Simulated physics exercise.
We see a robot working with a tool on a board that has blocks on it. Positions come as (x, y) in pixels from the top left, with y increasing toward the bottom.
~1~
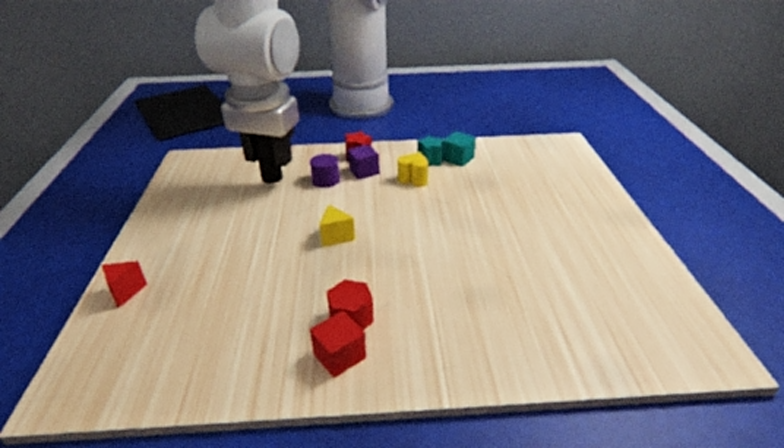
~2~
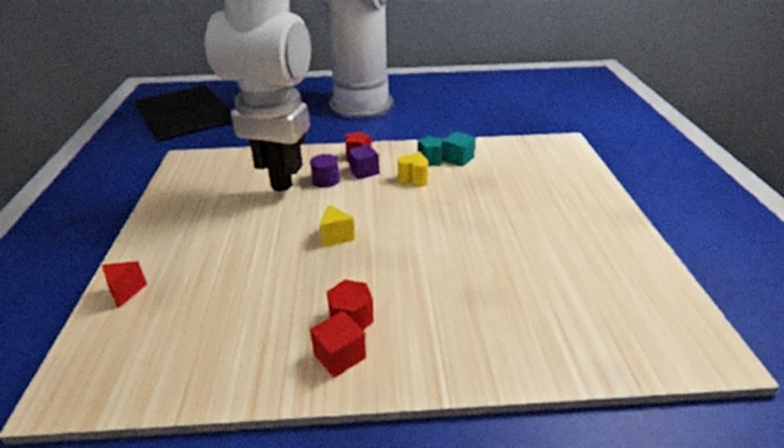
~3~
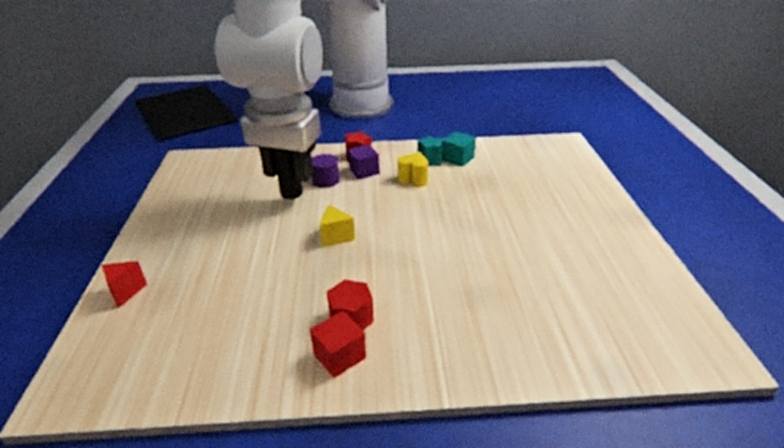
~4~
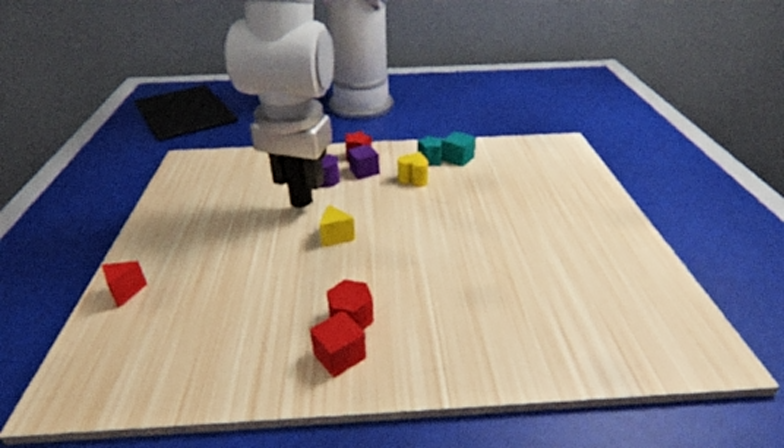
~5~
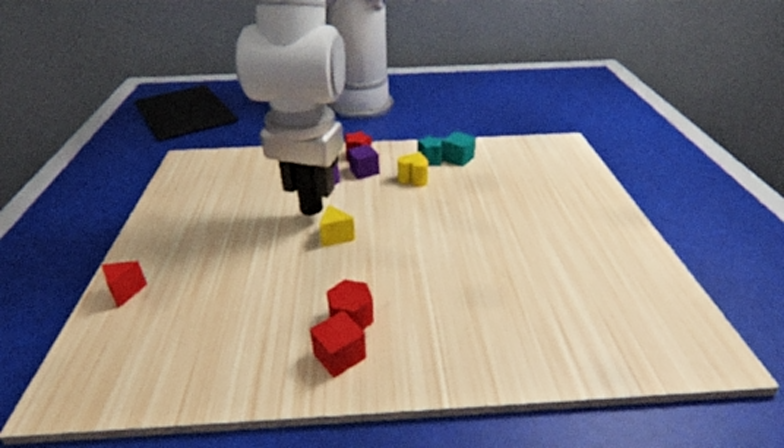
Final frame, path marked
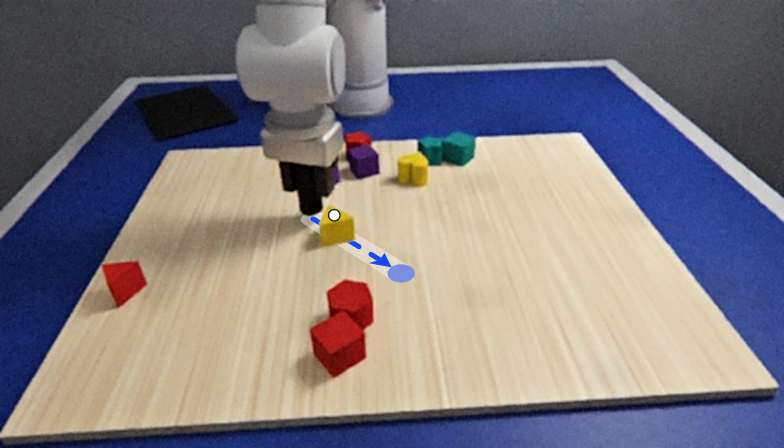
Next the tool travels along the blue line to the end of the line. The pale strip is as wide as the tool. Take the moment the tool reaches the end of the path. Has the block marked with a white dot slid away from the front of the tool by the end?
Final answer: Yes.
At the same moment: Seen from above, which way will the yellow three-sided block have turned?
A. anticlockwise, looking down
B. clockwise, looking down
B: Clockwise, looking down.
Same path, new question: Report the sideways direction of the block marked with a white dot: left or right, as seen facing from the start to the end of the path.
It moves right.
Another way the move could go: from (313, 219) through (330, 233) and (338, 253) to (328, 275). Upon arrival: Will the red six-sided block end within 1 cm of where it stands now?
I believe so.
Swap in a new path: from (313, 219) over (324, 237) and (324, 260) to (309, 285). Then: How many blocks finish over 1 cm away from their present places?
That's one.
The line goes straight from (313, 219) to (401, 273); the dot is on the yellow three-sided block.
The first path, step by step. One third of the way, tool at (339, 226); yellow three-sided block at (347, 226), turned 50° clockwise.
Two thirds of the way, tool at (369, 244); yellow three-sided block at (367, 247), turned 95° clockwise.
At the end, tool at (401, 263); yellow three-sided block at (371, 256), turned 125° clockwise; red six-sided block unmoved.
